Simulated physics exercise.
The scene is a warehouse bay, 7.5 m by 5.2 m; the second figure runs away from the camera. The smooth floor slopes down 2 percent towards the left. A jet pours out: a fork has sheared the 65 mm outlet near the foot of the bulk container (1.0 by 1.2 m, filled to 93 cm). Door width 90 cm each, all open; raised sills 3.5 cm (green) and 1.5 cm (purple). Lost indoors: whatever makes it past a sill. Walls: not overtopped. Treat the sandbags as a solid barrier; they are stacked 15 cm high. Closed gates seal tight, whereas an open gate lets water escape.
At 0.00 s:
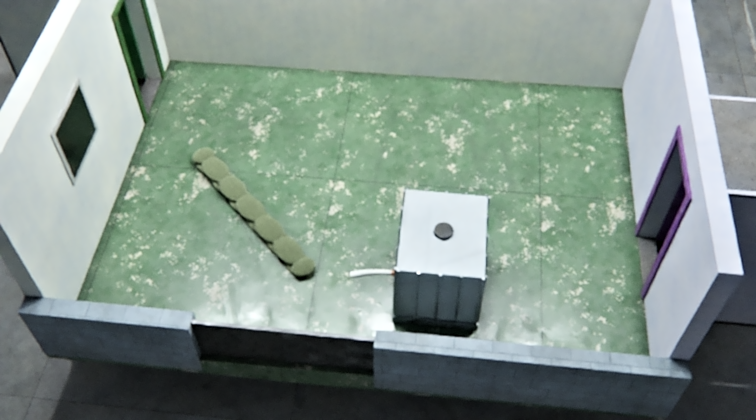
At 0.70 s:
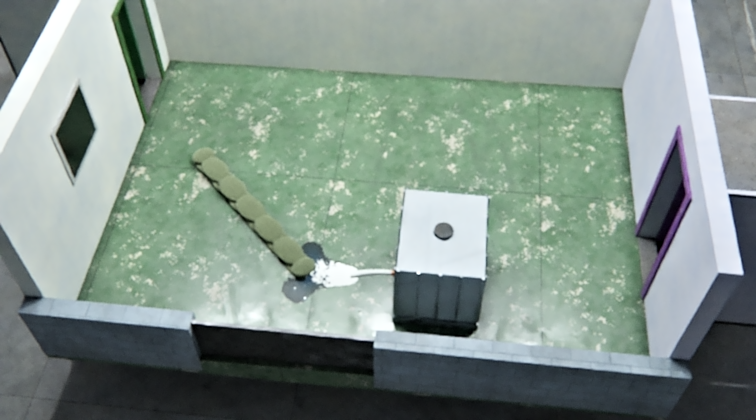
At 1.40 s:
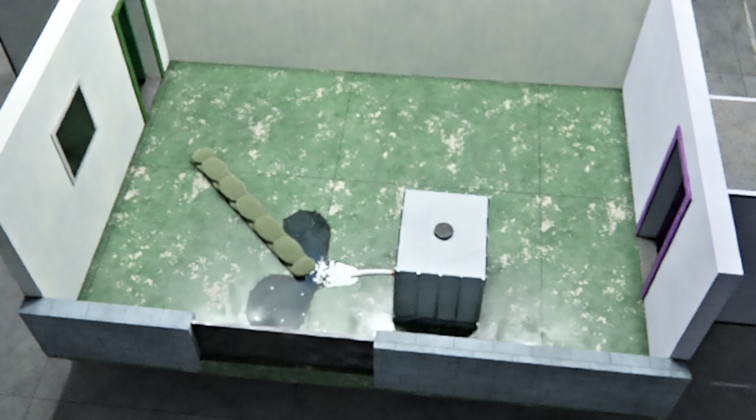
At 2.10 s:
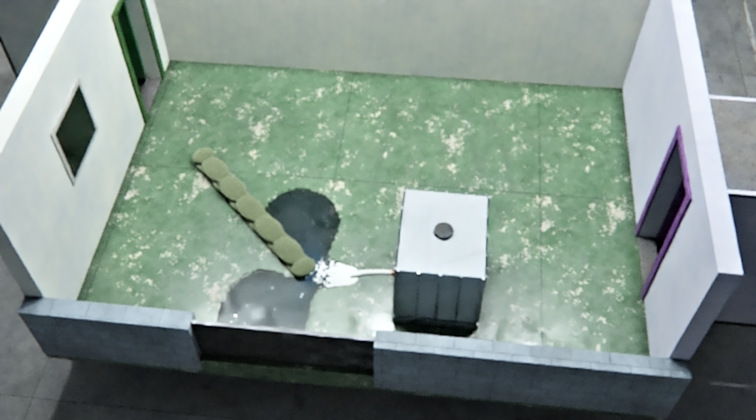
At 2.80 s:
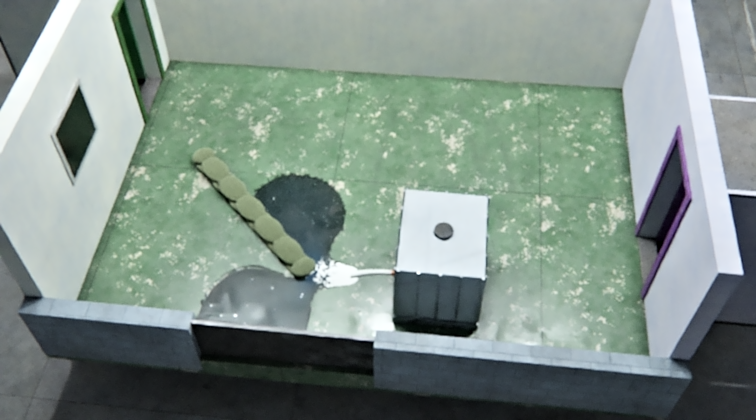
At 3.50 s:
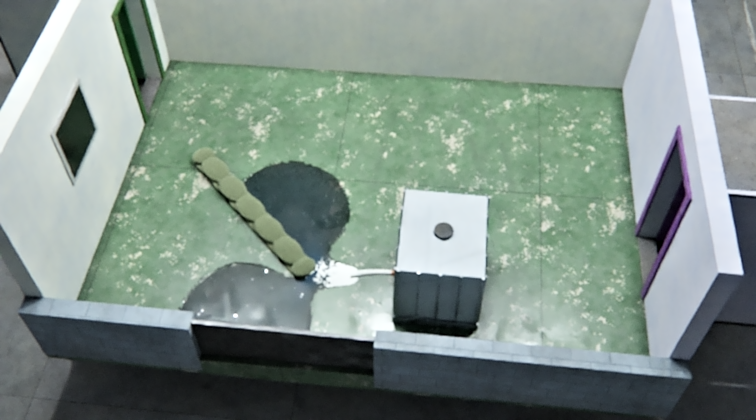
At the start, a thin white jet leaves the dark container with a pale top, and the green floor is dry. The water then strikes the near end of the sandbag row and splashes, and dark wet patches spread on both sides of it, growing wider across the floor.
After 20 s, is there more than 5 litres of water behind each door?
In order: Green door: Short of it. Purple door: Short of it.
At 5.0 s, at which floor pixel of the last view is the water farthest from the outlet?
The farthest wet point sits close to (93, 333).
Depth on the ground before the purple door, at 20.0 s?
0.0 cm.
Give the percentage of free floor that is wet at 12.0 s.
The flood covers close to 25 per cent of the floor.
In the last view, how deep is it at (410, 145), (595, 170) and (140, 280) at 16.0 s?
Spot by spot it's about 0.0, 0.0 and 1.2 centimetres.
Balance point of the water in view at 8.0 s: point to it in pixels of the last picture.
Centre of the water: Close to (224, 251).
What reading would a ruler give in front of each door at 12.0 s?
Green 2.0 cm, purple 0.0 cm.
After 5.0 s water covers 15 % of the floor and is deepest (7 cm) near (313, 280); green door not reached, purple door not reached.
After 8.0 s water covers 20 % of the floor and is deepest (7 cm) near (313, 280); green door not reached, purple door not reached.
After 12.0 s water covers 25 % of the floor and is deepest (7 cm) near (313, 280); green door 1.9 cm at the sill, 0 L in, purple door not reached.
After 16.0 s water covers 30 % of the floor and is deepest (6 cm) near (313, 280); green door 2.9 cm at the sill, 0 L in, purple door not reached.
After 20.0 s water covers 30 % of the floor and is deepest (6 cm) near (313, 280); green door 3.8 cm at the sill, 0 L in, purple door not reached.
